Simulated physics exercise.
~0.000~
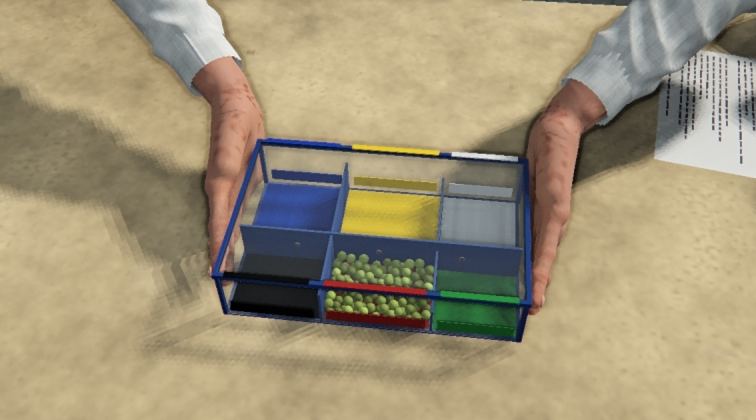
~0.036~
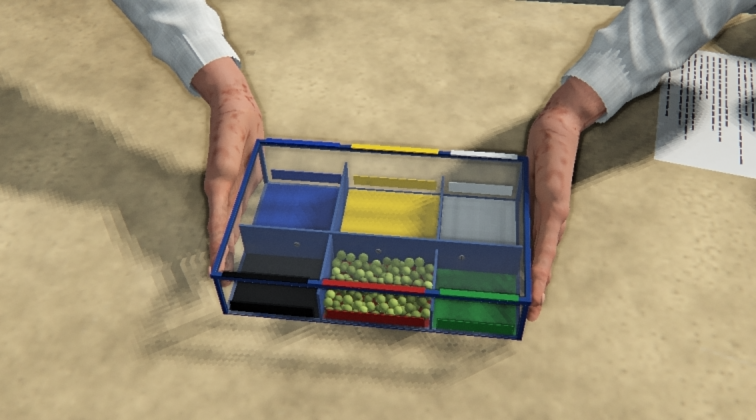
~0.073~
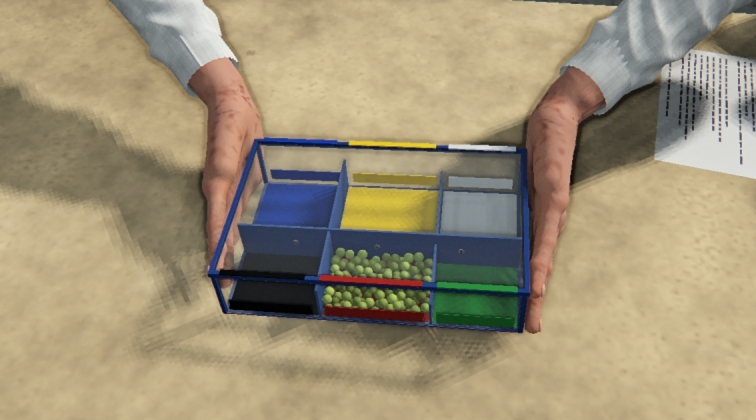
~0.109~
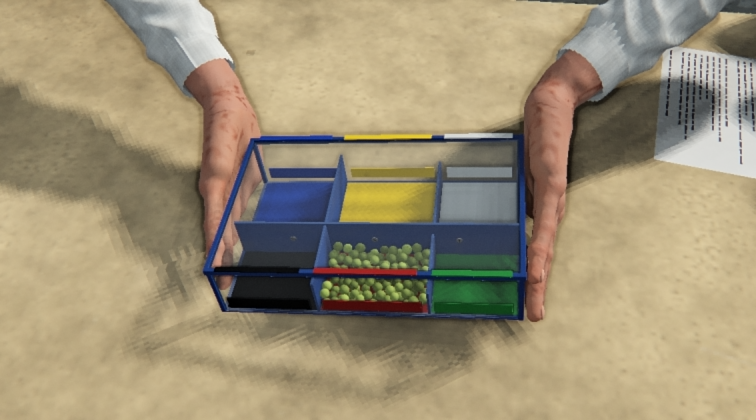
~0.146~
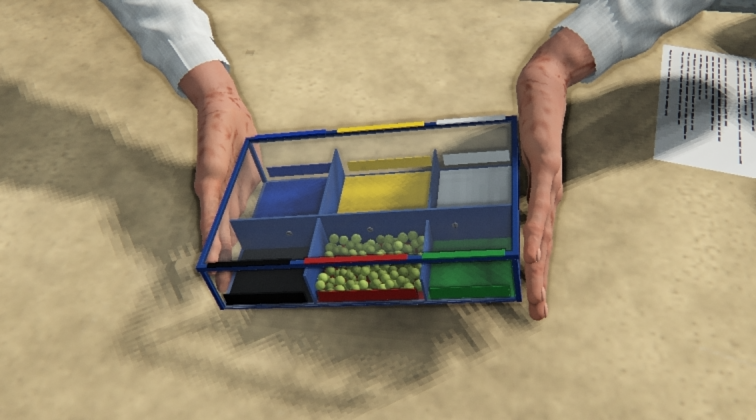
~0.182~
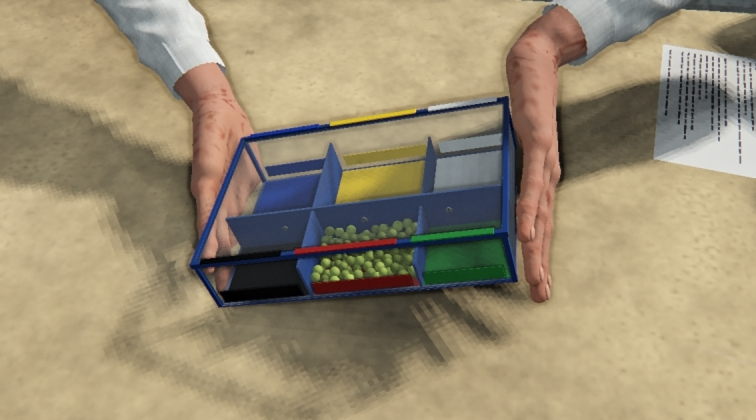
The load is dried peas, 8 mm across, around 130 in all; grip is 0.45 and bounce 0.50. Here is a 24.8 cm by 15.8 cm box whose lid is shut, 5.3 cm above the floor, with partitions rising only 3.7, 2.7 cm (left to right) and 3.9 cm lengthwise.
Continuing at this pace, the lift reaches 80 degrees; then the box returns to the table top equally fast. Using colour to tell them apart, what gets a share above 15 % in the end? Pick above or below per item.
Red = above; blue = below; green = below; yellow = below; white = below; black = above.
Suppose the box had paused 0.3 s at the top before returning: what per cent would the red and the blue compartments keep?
Then red keeps 65% and blue keeps 10%.
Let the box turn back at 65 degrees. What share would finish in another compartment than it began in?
Some 10 per cent.
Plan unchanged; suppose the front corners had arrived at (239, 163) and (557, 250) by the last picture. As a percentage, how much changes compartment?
I'd say close to 65 in a hundred.
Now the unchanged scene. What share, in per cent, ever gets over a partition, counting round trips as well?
Around 35 percent.
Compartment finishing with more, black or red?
The red one has more.
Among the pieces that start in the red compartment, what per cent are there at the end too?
Share retained: Some 70 per cent.
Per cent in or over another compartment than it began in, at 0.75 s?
About 10 %.
After 0.75 s, tilt 80 degrees; red 90 %, black 5 %.
Then, at 1.13 s, tilt 34 degrees; red 65 %, blue 5 %, black 25 %.
After 1.60 s, tilt 0 degrees; red 65 %, blue 5 %, black 25 %.
In the end, at 2.0 s, red 65 %, blue 5 %, green 0 %, yellow 0 %, white 0 %, black 30 %.
